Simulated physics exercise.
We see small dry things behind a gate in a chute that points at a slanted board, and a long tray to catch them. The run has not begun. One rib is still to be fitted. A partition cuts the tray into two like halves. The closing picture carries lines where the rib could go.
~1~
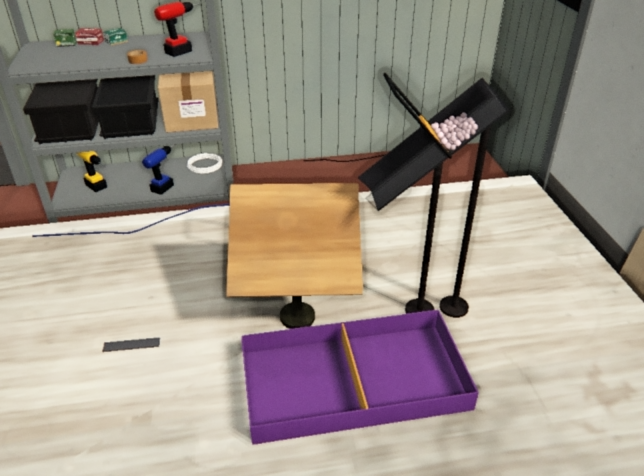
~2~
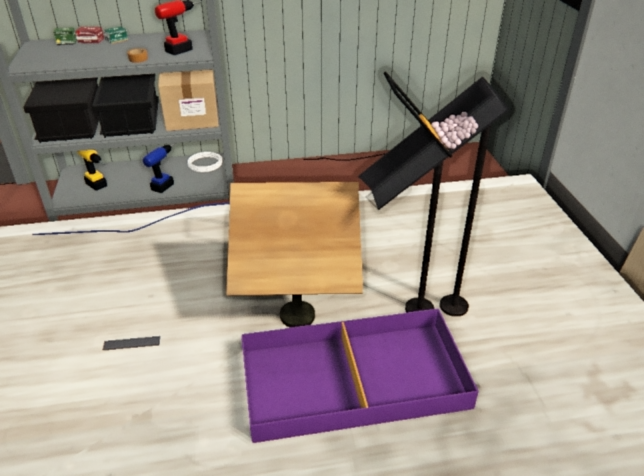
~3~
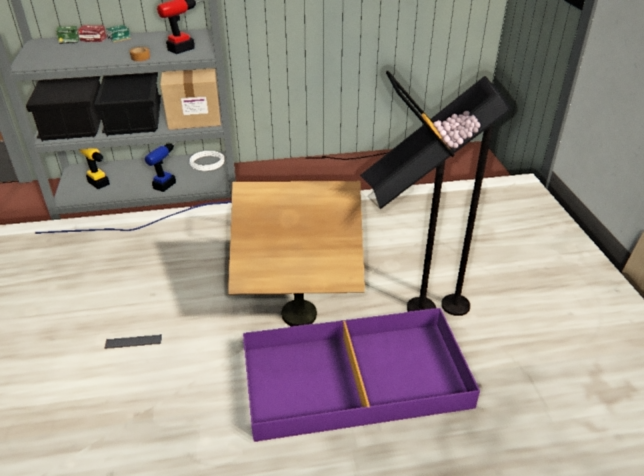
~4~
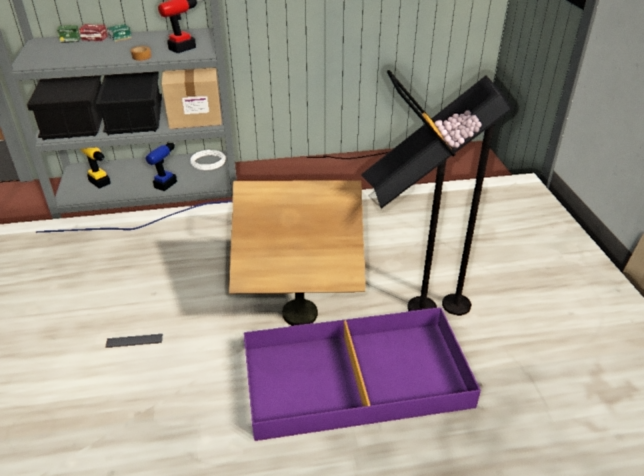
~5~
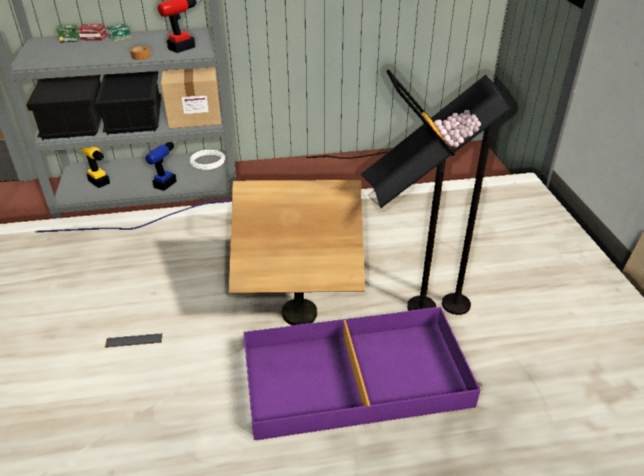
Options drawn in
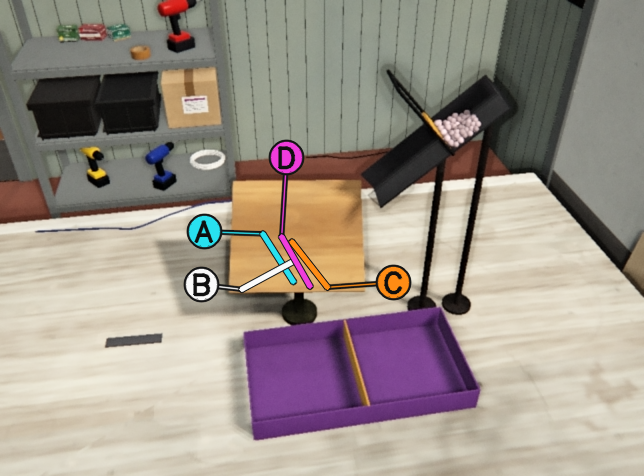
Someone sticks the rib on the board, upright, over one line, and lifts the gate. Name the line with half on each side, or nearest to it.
The best line is C.
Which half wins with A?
The left half.
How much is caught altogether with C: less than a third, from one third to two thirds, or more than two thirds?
More than two thirds.
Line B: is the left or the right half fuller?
Left.
On the marked copy, line A from (262, 233) to (293, 281); line B from (294, 260) to (241, 289); line C from (291, 241) to (327, 287); line D from (281, 236) to (309, 286).
If A is chosen, of what is caught, nearly all in the left half, a small part in the right.
If B is chosen, of what is caught, nearly all in the left half, a stray few in the right.
If C is chosen, of what is caught, about a third in the left half, about two thirds in the right.
If D is chosen, of what is caught, most in the left half, a small part in the right.
